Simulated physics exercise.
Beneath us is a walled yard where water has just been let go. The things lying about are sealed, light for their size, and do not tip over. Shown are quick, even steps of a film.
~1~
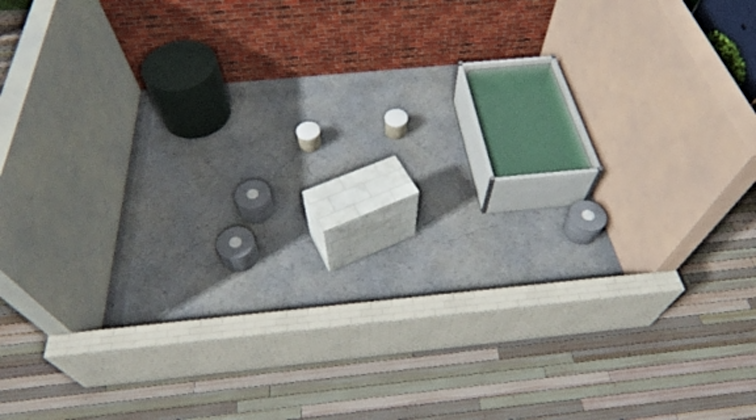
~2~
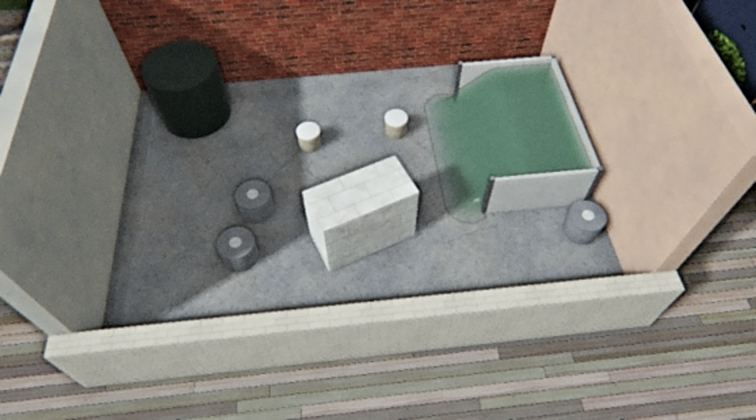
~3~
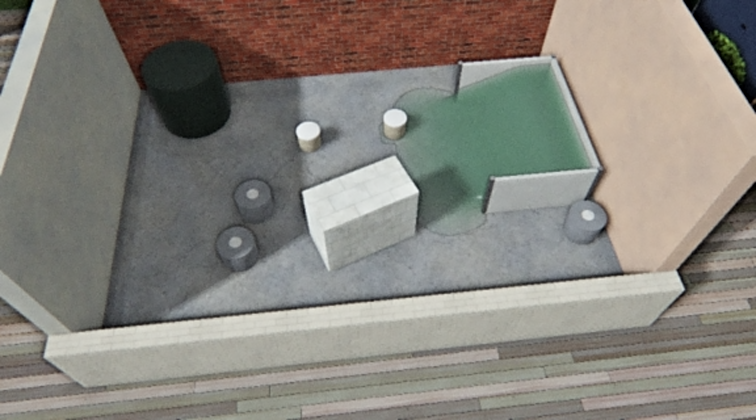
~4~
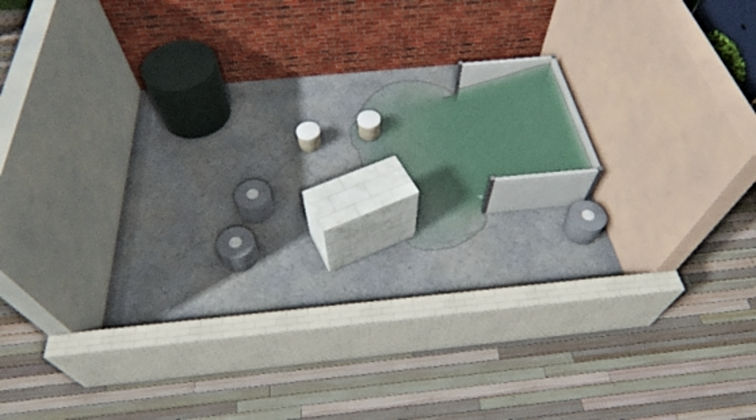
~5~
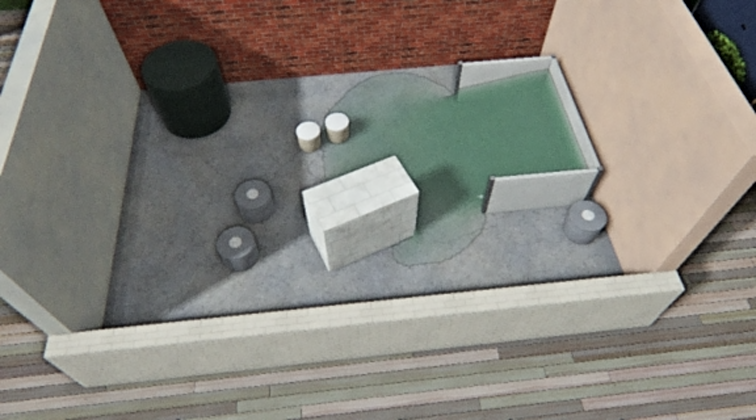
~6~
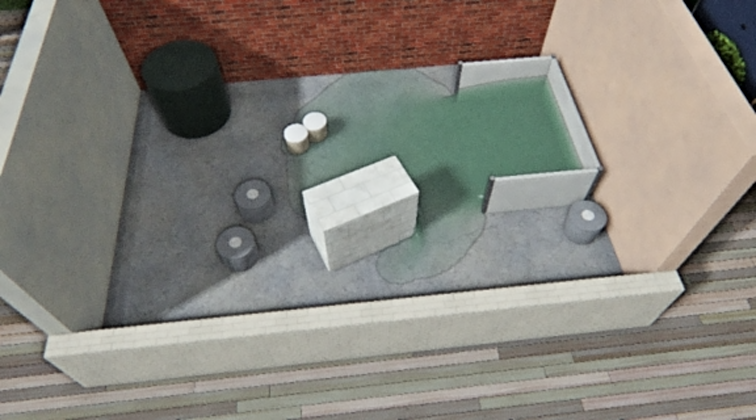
A walled yard with a brick back wall and a grey floor is seen from above, the camera still. A dark green drum stands at back left, a white block in the middle, two small white pails behind it, grey discs around, and a white-walled tank of green water at right. The tank's left side disappears, water spreads leftward around the block, and the right pail slides left to the other, which then shifts slightly left.
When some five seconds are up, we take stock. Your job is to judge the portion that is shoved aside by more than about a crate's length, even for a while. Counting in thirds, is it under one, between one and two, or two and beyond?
I expect the share pushed well aside to be two thirds or higher.
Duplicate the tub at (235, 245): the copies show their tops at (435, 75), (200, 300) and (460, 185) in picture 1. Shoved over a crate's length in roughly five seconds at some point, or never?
Okay, in order the twins go nowhere much, a long way, a long way.
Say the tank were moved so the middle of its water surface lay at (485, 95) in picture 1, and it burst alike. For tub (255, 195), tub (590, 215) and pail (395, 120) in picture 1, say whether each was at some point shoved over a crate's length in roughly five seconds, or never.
In order: Went well off, remained close by, went well off.
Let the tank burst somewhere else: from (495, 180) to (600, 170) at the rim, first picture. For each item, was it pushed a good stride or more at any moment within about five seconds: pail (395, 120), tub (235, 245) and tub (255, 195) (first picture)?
Order as asked: Sent that far; sent that far; not sent that far.
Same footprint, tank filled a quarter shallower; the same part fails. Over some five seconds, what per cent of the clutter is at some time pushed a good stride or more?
Around 60 in a hundred.
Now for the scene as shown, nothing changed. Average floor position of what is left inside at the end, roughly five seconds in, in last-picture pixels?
Roughly (295, 198).
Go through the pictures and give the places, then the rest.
In the first frame, a pail at (396, 118) rests on the ground; a pail at (308, 130), on the bottom; 0 of 5 have shifted.
In the second frame, a pail at (396, 118), on the bottom; a pail at (308, 130), on the bottom; 0 of 5 have shifted.
In the third frame, a pail at (395, 118) rests on the ground; a pail at (308, 130) rests on the ground; 0 of 5 have shifted.
In the fourth frame, a pail at (369, 119), on the bottom, a stride from its start; a pail at (308, 130), on the bottom; 1 of 5 have shifted.
In the fifth frame, a pail at (337, 121) rests on the ground, a stride from its start; a pail at (308, 130) rests on the ground; 1 of 5 have shifted.
In the sixth frame, a pail at (315, 121), afloat, a stride from its start; a pail at (296, 133) rests on the ground, close to its start; 2 of 5 have shifted.
A moment on, 2 of 5 are well off their spots; 1 afloat.
Next, 3 of 5 are well off their spots; 1 afloat.
Later, 3 of 5 are well off their spots; 3 afloat.
In the end, 4 of 5 are well off their spots, and 4 have been at some point; 4 afloat.
